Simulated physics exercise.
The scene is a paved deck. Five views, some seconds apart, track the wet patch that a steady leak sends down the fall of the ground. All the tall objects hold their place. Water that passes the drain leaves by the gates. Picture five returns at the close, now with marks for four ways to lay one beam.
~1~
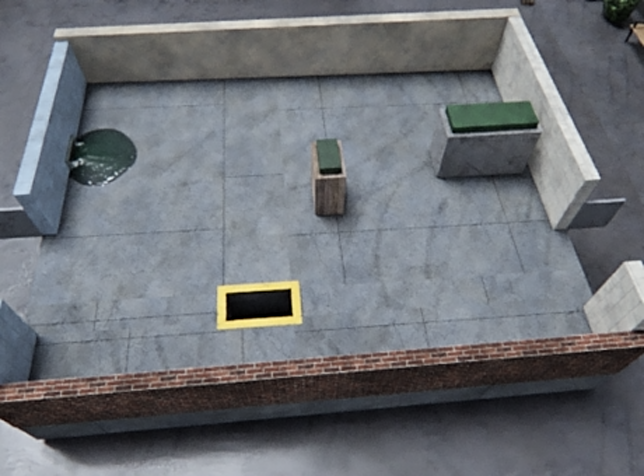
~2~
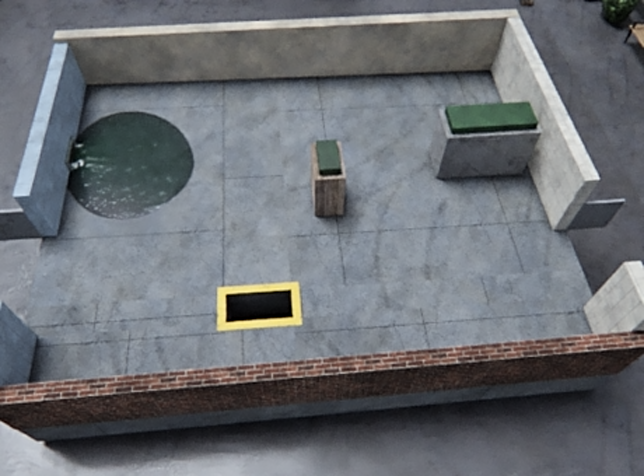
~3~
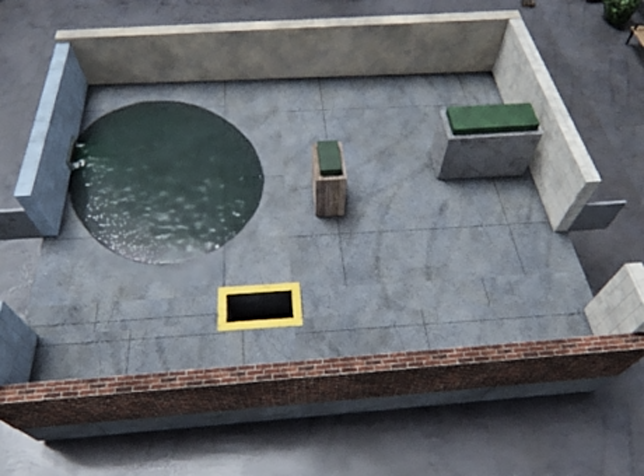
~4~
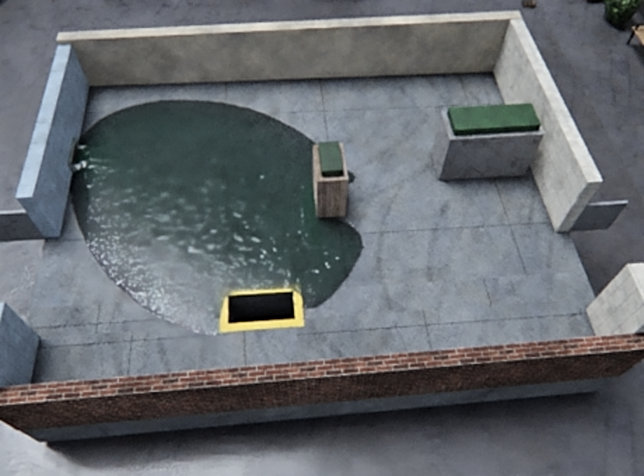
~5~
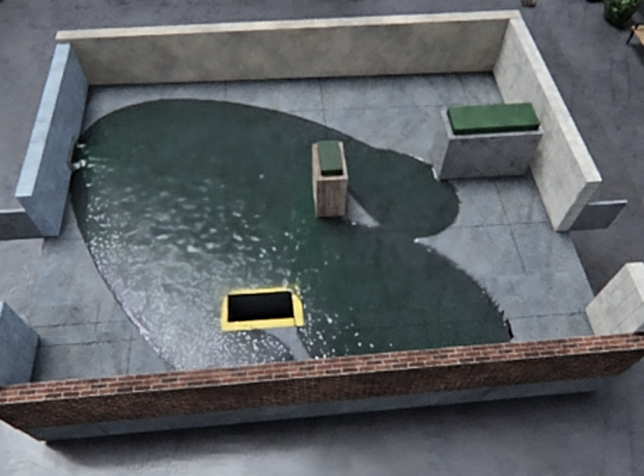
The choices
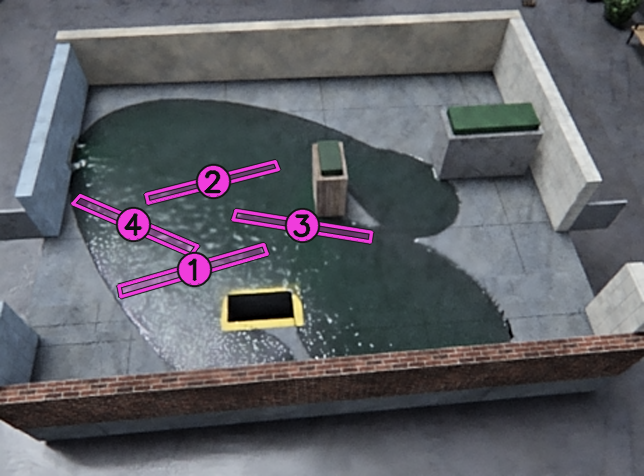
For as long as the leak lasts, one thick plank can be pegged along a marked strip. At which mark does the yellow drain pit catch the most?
3.
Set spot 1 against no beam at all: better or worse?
Worse.
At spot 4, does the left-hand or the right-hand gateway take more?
The right one.
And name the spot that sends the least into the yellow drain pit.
Spot 1.
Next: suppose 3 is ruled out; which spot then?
4.
In magenta, 1 from (120, 291) to (265, 249); 2 from (147, 198) to (276, 165); 3 from (234, 215) to (370, 237); 4 from (76, 199) to (194, 250).
With 1, next to none of the stream goes into the yellow drain pit, about 99 % out by the gates.
With 2, about 13 % of the stream goes into the yellow drain pit, about 81 % out by the gates.
With 3, about 25 % of the stream goes into the yellow drain pit, about 73 % out by the gates.
With 4, about 16 % of the stream goes into the yellow drain pit, about 83 % out by the gates.
